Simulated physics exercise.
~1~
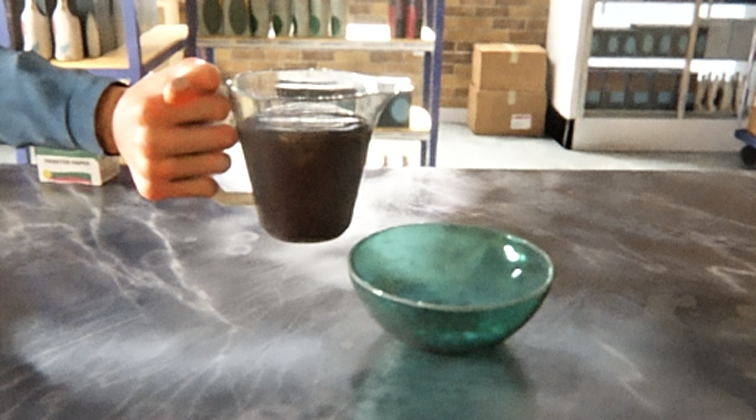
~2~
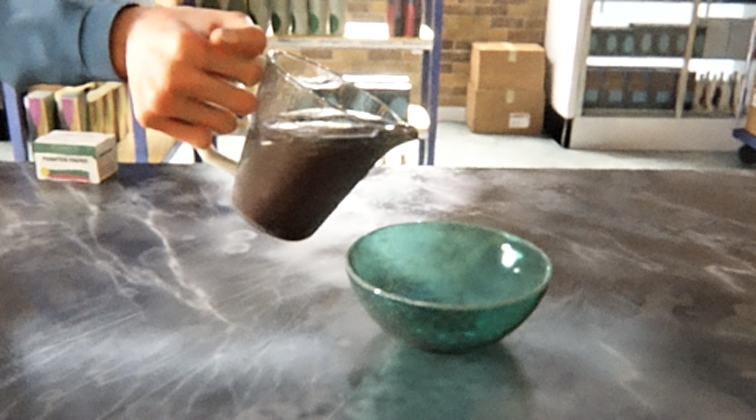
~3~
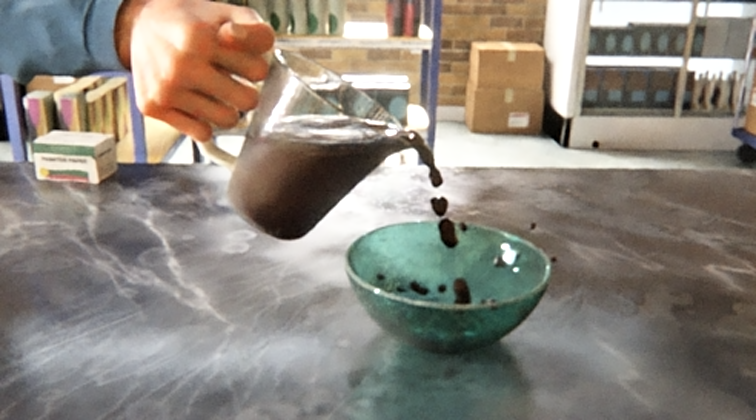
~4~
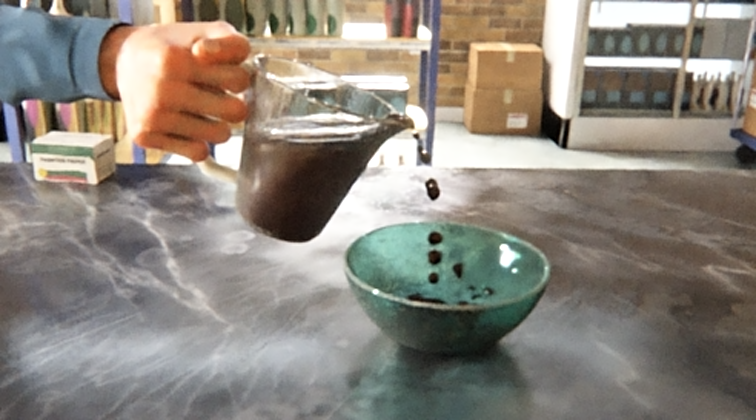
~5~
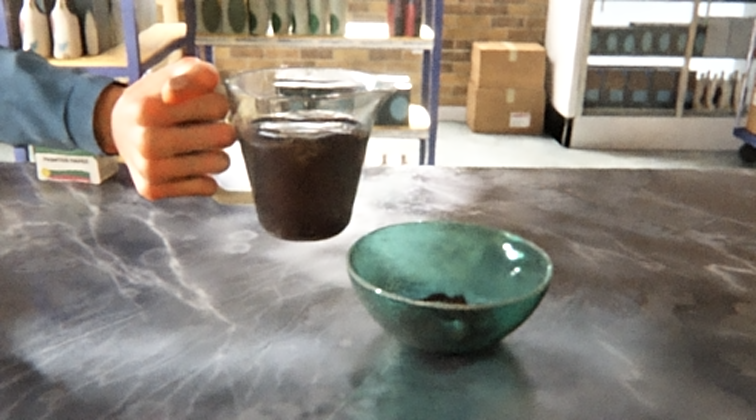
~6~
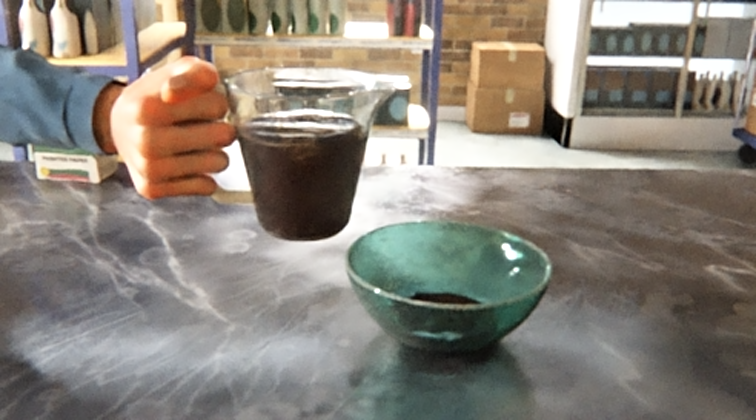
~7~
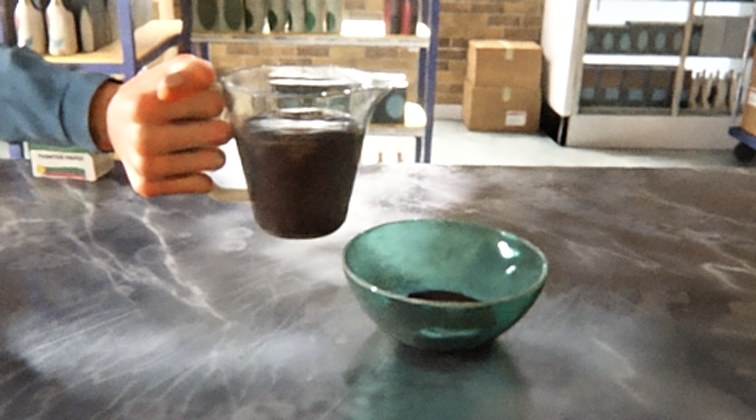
Hand tipping a glass jug of dark coffee rightwards, dribbling a little into a green bowl, then holding the jug upright again.
